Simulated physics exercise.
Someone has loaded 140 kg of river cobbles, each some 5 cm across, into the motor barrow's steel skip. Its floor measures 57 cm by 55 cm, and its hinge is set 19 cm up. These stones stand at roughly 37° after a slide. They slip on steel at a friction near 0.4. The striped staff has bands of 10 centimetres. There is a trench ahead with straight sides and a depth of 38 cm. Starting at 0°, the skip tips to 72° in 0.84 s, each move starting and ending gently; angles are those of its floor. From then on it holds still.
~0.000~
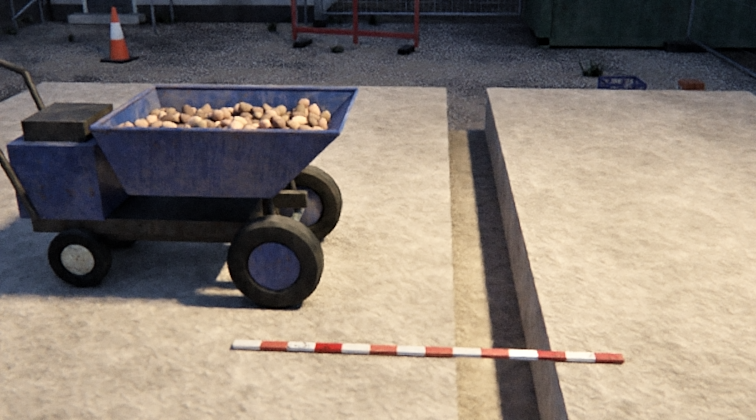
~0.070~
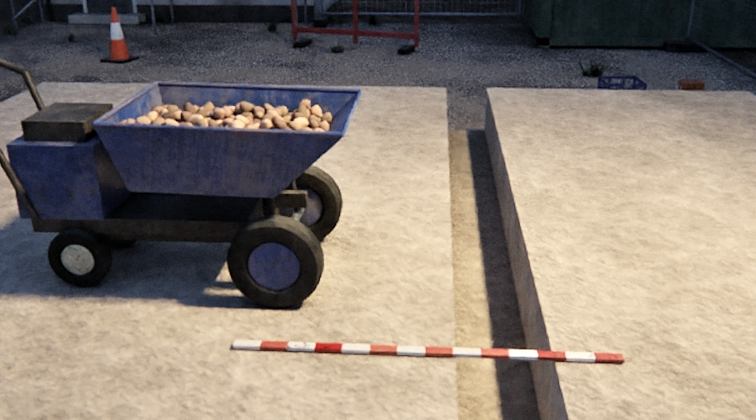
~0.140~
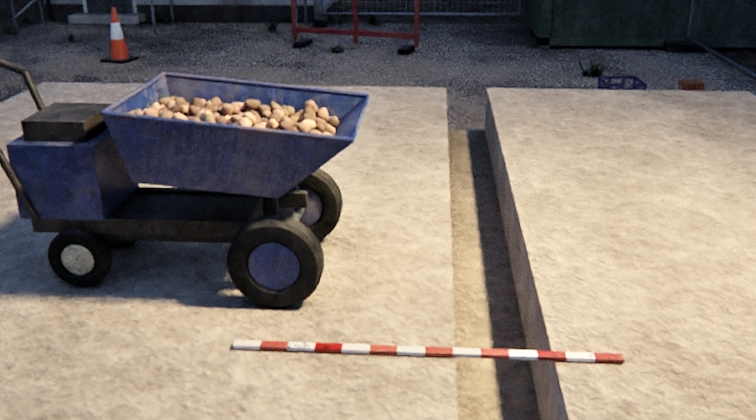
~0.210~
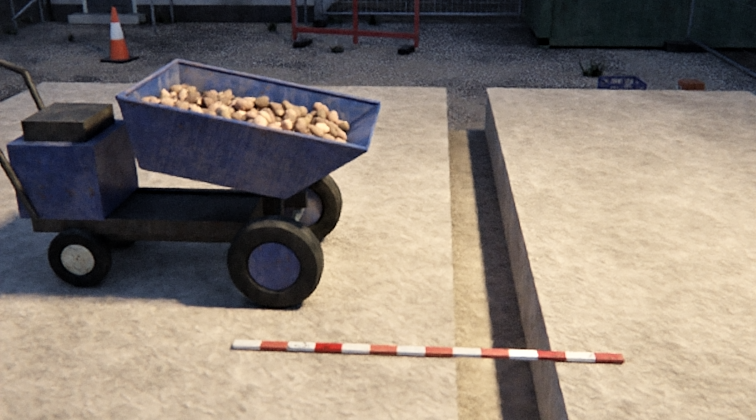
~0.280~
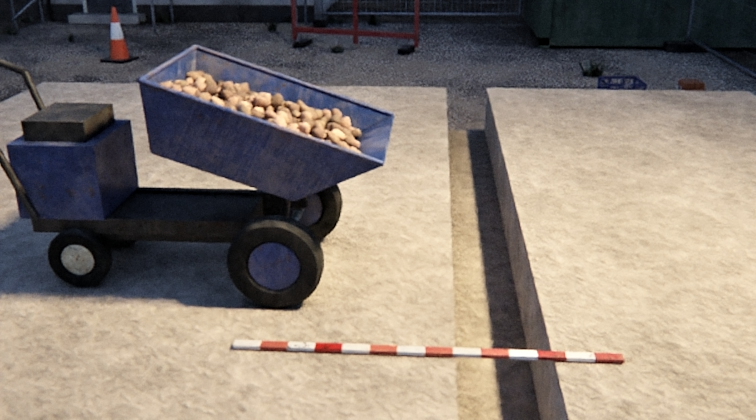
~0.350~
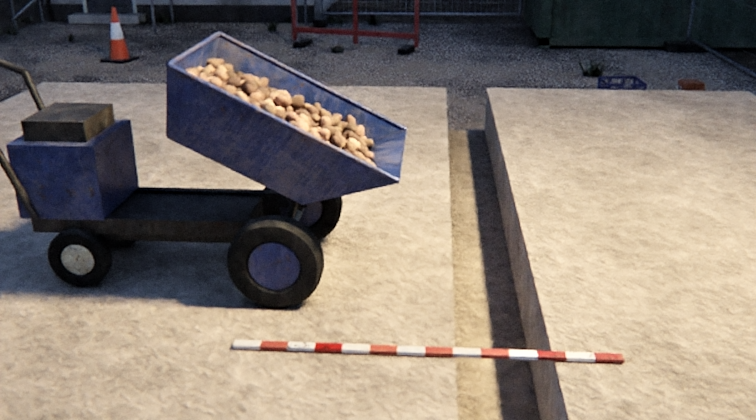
A blue motor barrow carrying brown and tan cobbles in its skip stands at the left on a pale, flat surface, seen from the side and slightly above. A red-and-white striped staff lies in front, reaching across a narrow trench, with an orange cone and red barrier behind on gravel. The skip's left end rises, slowly then faster, tilting its load rightward while the camera stays still.
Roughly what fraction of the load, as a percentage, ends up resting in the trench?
Roughly 96 per cent of the load.
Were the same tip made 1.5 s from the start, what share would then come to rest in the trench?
With that timing, about 95 per cent.
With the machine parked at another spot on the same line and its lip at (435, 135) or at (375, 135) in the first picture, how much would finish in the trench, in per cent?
Around 35% for the first place and 85% for the second.
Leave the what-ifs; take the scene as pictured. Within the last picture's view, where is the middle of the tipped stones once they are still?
Around (491, 330).
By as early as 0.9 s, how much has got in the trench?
35 per cent or so by then.
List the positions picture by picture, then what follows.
In the first frame, lip at (339, 133), floor tilted 0°, highest stones at (256, 113).
In the second frame, the skip is at 1°, its lip at (343, 135); the top of the load is at (238, 113); the stones move at 0.3 m/s on average.
In the third frame, the skip is at 5°, its lip at (353, 141); the top of the load is at (220, 108); the stones move at 0.6 m/s on average.
In the fourth frame, lip at (367, 150), floor tilted 11°, highest stones at (187, 96); the stones move at 0.8 m/s on average.
In the fifth frame, lip at (383, 164), floor tilted 19°, highest stones at (198, 82); the stones move at 1.0 m/s on average.
In the sixth frame, lip at (399, 182), floor tilted 27°, highest stones at (219, 70); the stones move at 1.1 m/s on average.
After 0.6 s the floor is at 61°; 100 % in the skip; the foremost stones are at (422, 216).
After 0.9 s the floor is at 72°; 58 % in the skip, 5 % short of the trench, 36 % in the trench; the foremost stones are at (523, 332).
After 1.3 s the floor is at 72°; 11 % in the skip, 6 % short of the trench, 82 % in the trench, 1 % past the trench; the foremost stones are at (575, 330).
After 3.2 s the floor is at 72°; 0 % in the skip, 4 % short of the trench, 96 % in the trench, 1 % past the trench; the foremost stones are at (620, 345).
